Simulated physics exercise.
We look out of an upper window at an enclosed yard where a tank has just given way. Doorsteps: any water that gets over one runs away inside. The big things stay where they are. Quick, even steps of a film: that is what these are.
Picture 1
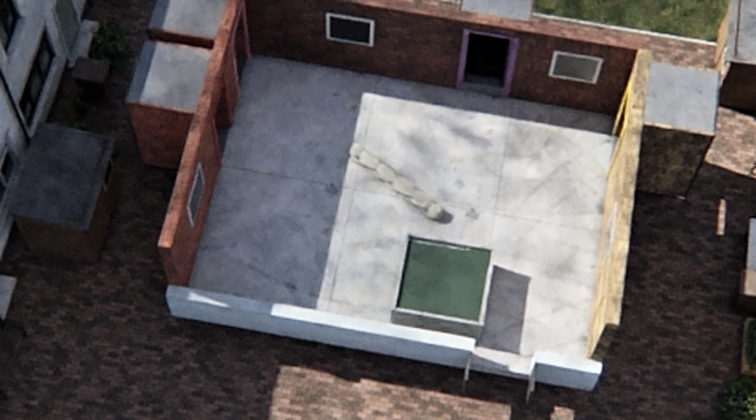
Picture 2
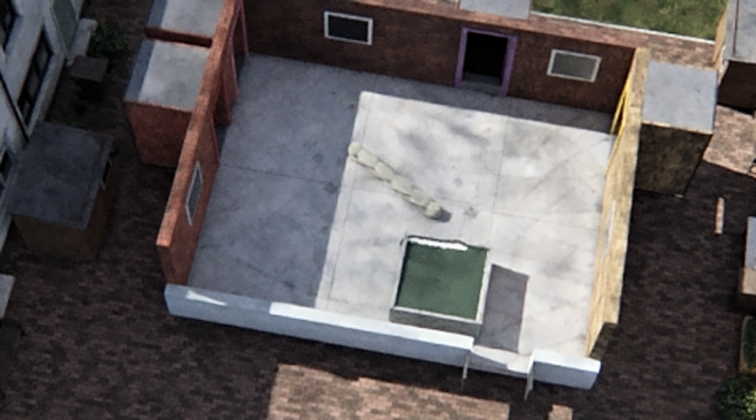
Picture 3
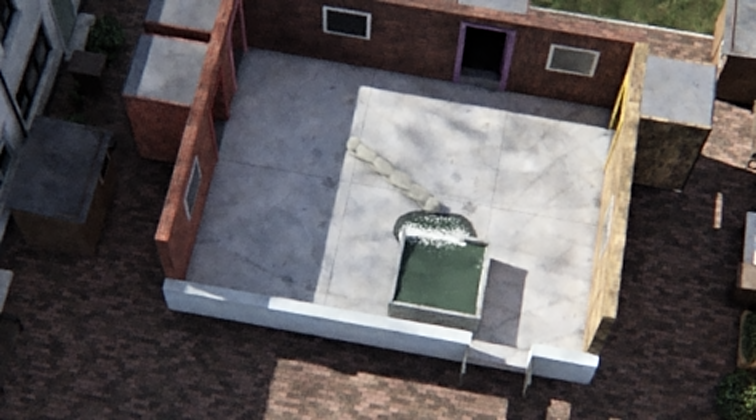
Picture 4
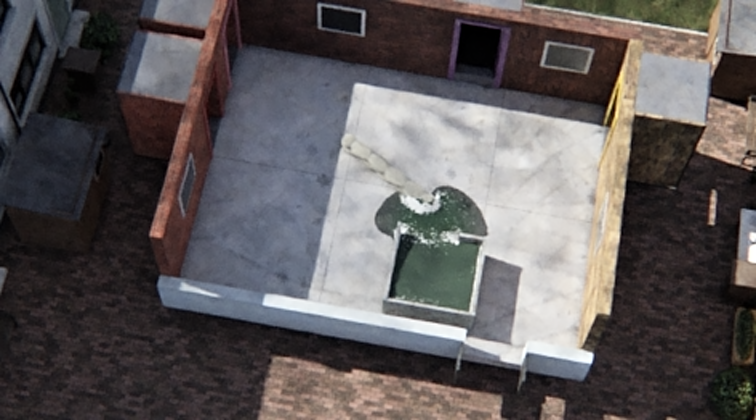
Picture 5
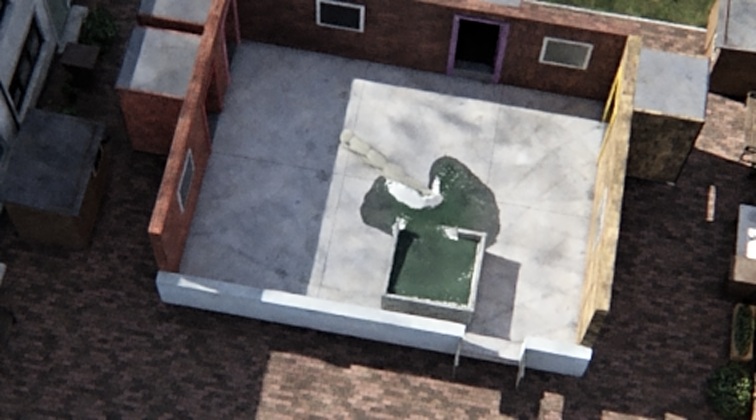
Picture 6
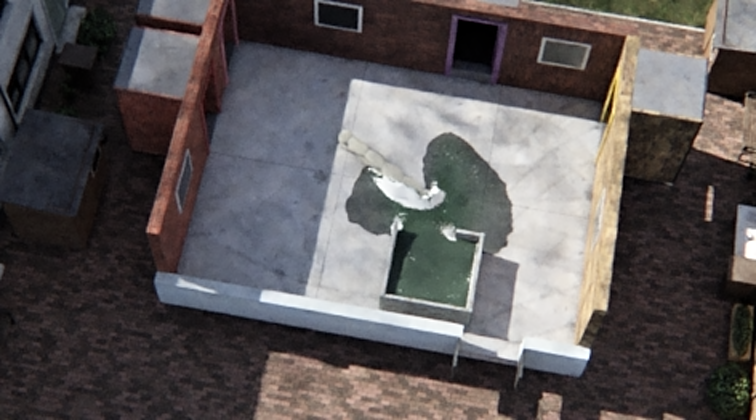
Green water burst out through the far side of the open tank in the walled yard, foamed against the row of pale sandbags, and spread across the concrete in a dark, widening patch on both sides.
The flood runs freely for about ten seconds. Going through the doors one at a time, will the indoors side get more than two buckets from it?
My prediction: The yellow door swallows too much water, the pink door swallows an okay amount of water, the purple door swallows an okay amount of water, the red door swallows too much water.
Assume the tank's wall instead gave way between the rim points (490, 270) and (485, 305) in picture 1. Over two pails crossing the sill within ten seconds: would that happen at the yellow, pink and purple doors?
Yellow: Crosses the line; pink: Falls short; purple: Falls short.
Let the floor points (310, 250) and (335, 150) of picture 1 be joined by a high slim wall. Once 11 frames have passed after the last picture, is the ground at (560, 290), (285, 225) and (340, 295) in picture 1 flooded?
Taking the points in the order given, they are high and dry, high and dry and high and dry.
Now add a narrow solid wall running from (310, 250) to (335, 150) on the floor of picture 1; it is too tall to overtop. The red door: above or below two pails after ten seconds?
Looking at each in turn, red remains within bounds.
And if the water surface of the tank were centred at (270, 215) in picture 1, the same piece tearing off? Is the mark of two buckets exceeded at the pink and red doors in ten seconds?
As I see it, the pink door crosses the line and the red door crosses the line.
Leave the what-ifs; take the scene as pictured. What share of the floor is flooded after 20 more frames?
I reckon 55 per cent or so.
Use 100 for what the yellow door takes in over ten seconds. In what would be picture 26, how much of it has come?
Near 35 in a hundred.
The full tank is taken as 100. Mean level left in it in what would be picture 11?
Around 52 percent, give or take.
A moment on, water covers 25 % of the floor; the yellow door not reached, the pink door not reached, the purple door wet at the sill, nothing in, the red door not reached.
Next, water covers 45 % of the floor; the yellow door wet at the sill, nothing in, the pink door not reached, the purple door wet at the sill, nothing in, the red door wet at the sill, nothing in.
Then, water covers 55 % of the floor; the yellow door over two buckets in, the pink door wet at the sill, nothing in, the purple door wet at the sill, nothing in, the red door over two buckets in.
Later, water covers 75 % of the floor; the yellow door far over two buckets in, the pink door wet at the sill, nothing in, the purple door wet at the sill, nothing in, the red door far over two buckets in.
In the end, water covers 95 % of the floor; the yellow door far over two buckets in, the pink door wet at the sill, nothing in, the purple door wet at the sill, nothing in, the red door far over two buckets in.
